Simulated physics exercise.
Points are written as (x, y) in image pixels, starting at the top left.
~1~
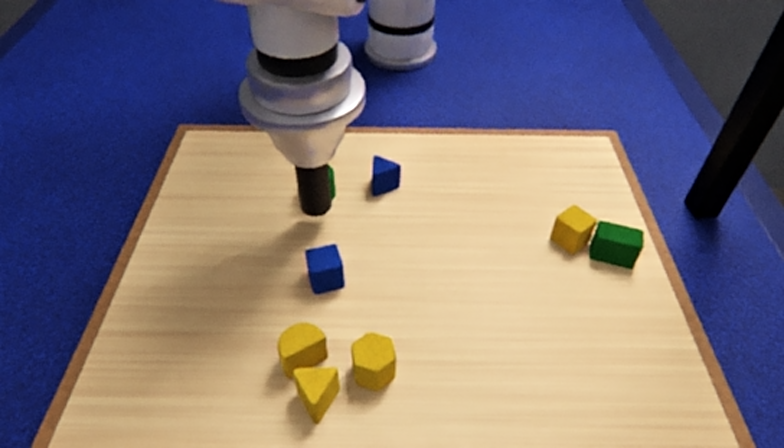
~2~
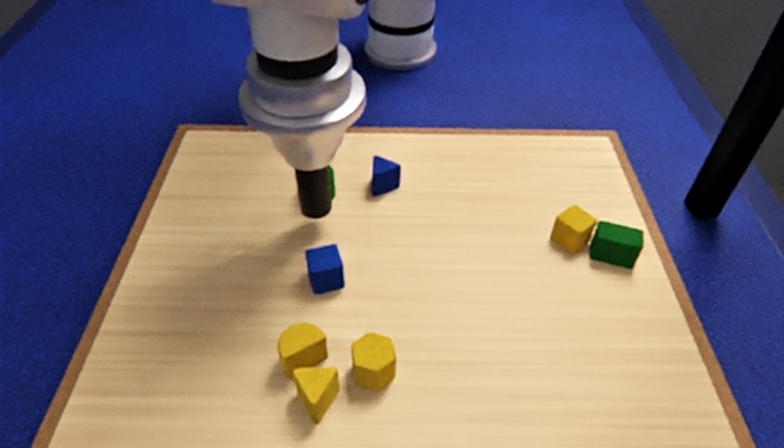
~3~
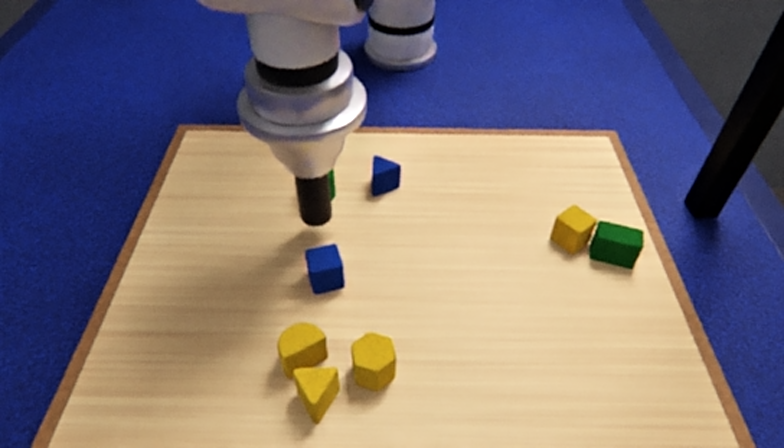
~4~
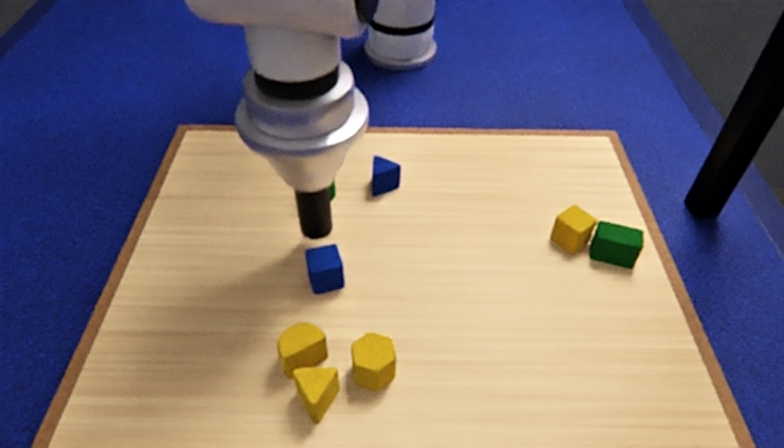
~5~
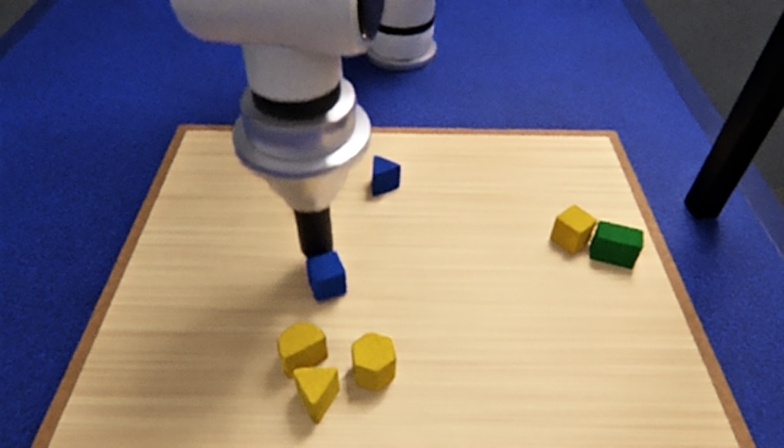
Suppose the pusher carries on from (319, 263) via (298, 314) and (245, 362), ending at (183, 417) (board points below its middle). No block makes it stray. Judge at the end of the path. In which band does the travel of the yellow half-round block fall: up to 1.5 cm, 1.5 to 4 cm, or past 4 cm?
It's set to move under 1.5 cm.
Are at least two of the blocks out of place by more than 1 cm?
Going by the path, no.
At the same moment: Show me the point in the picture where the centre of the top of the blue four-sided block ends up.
The point I'd pick in the picture is (328, 302).
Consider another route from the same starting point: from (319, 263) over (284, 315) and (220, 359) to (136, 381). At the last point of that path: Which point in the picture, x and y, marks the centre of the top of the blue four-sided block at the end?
The spot you're after is about (324, 288) in the image.
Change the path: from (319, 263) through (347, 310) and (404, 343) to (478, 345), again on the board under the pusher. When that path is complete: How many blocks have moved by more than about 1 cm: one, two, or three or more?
The result: Two blocks.
What follows on the original path. One third of the way, pusher (295, 299); blue four-sided block (328, 302), turned 45° anticlockwise.
Two thirds of the way, pusher (239, 348); blue four-sided block (328, 302), turned 45° anticlockwise.
At the end, pusher (175, 403); yellow half-round block not moved; blue four-sided block (328, 302), turned 45° anticlockwise.
